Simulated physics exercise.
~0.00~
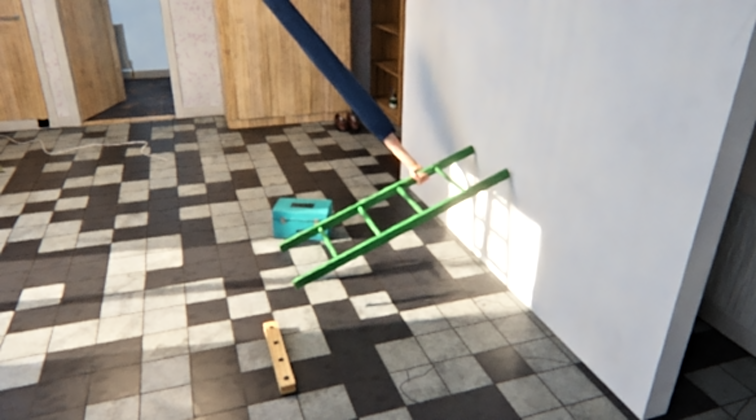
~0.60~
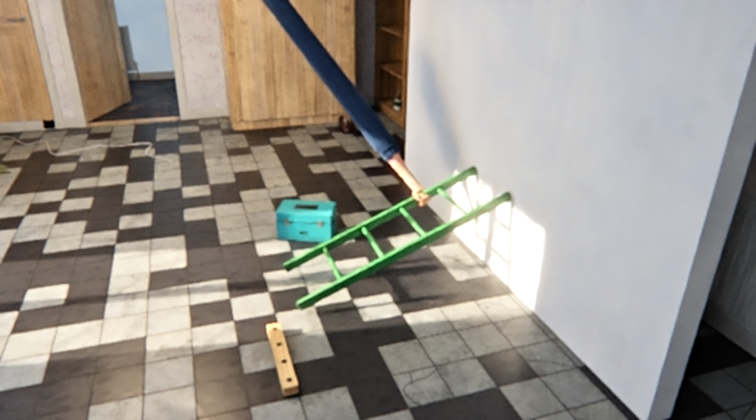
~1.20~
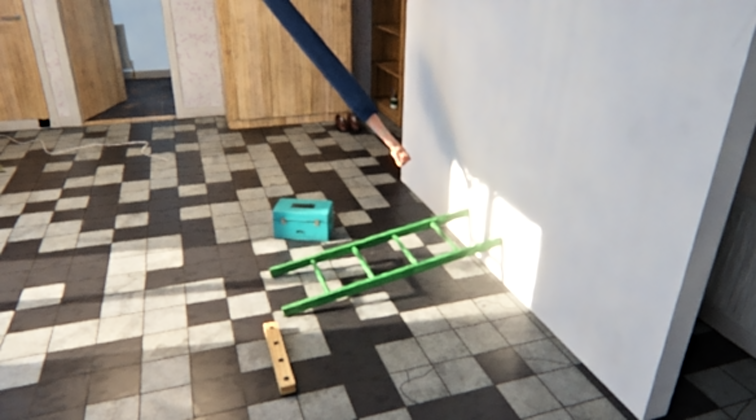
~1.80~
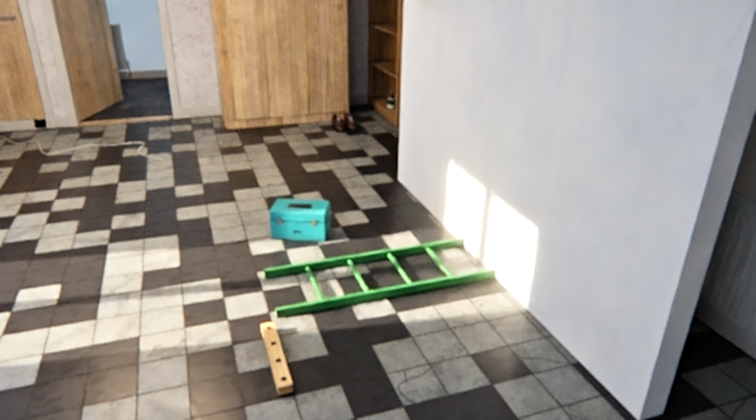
A hand in a dark blue sleeve held a green ladder-like gate slanted against a white wall, then let go and drew away as the gate slid down and ended up lying on the tiled floor, near a turquoise toolbox and a wooden batten.
